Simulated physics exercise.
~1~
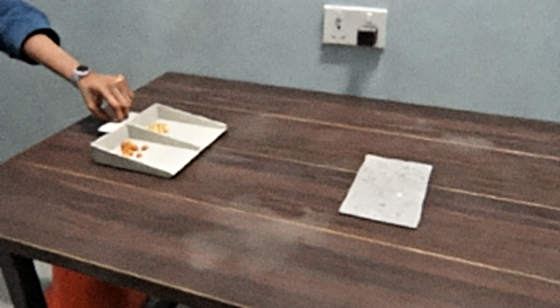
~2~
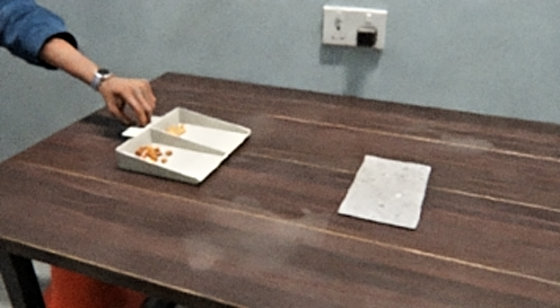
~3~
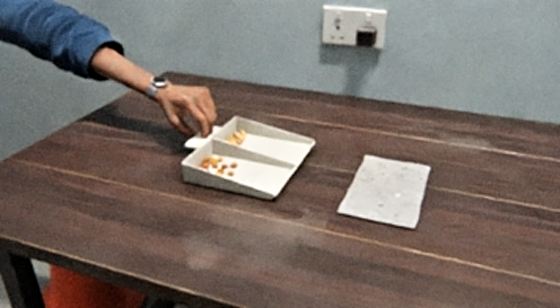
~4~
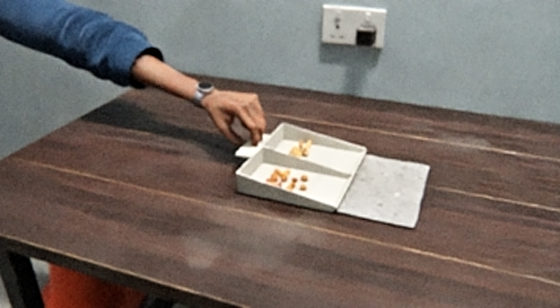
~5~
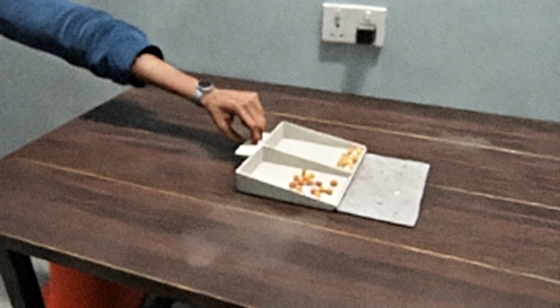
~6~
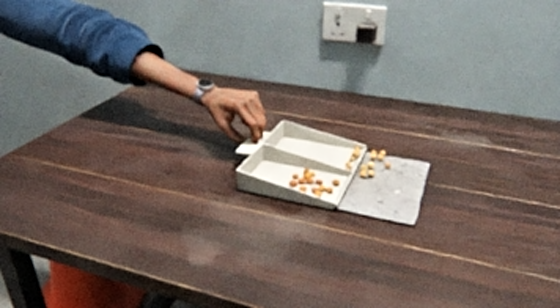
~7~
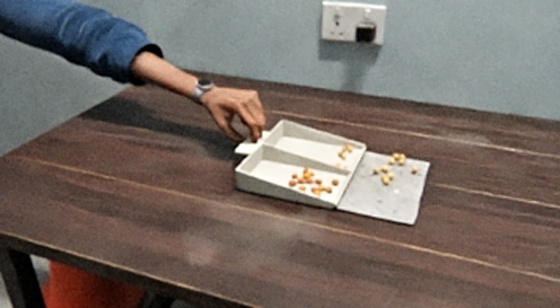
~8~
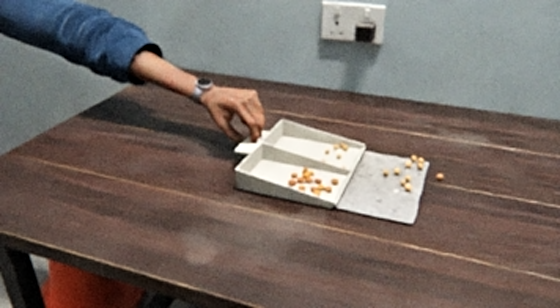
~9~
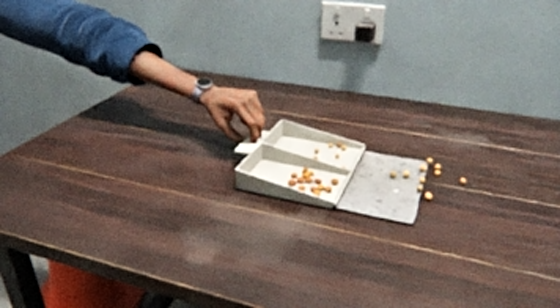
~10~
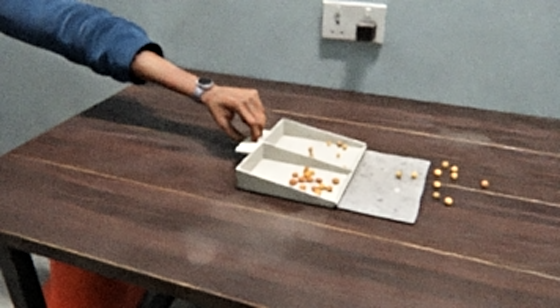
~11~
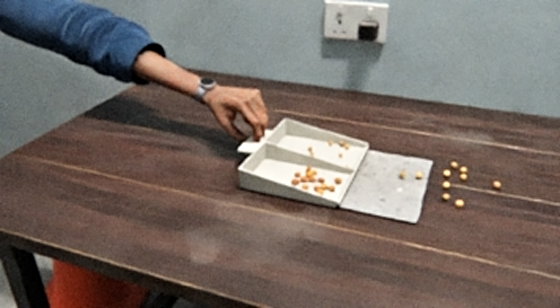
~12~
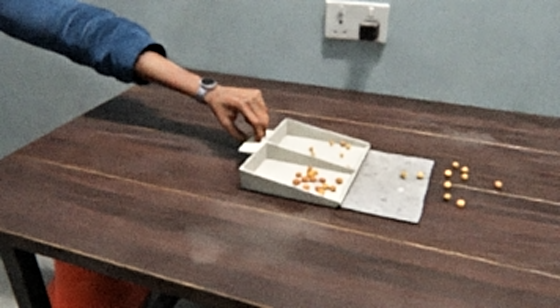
Hand sliding a two-part tray right into a flat grey slab, yellow bits spilling onto the table, orange ones staying inside.
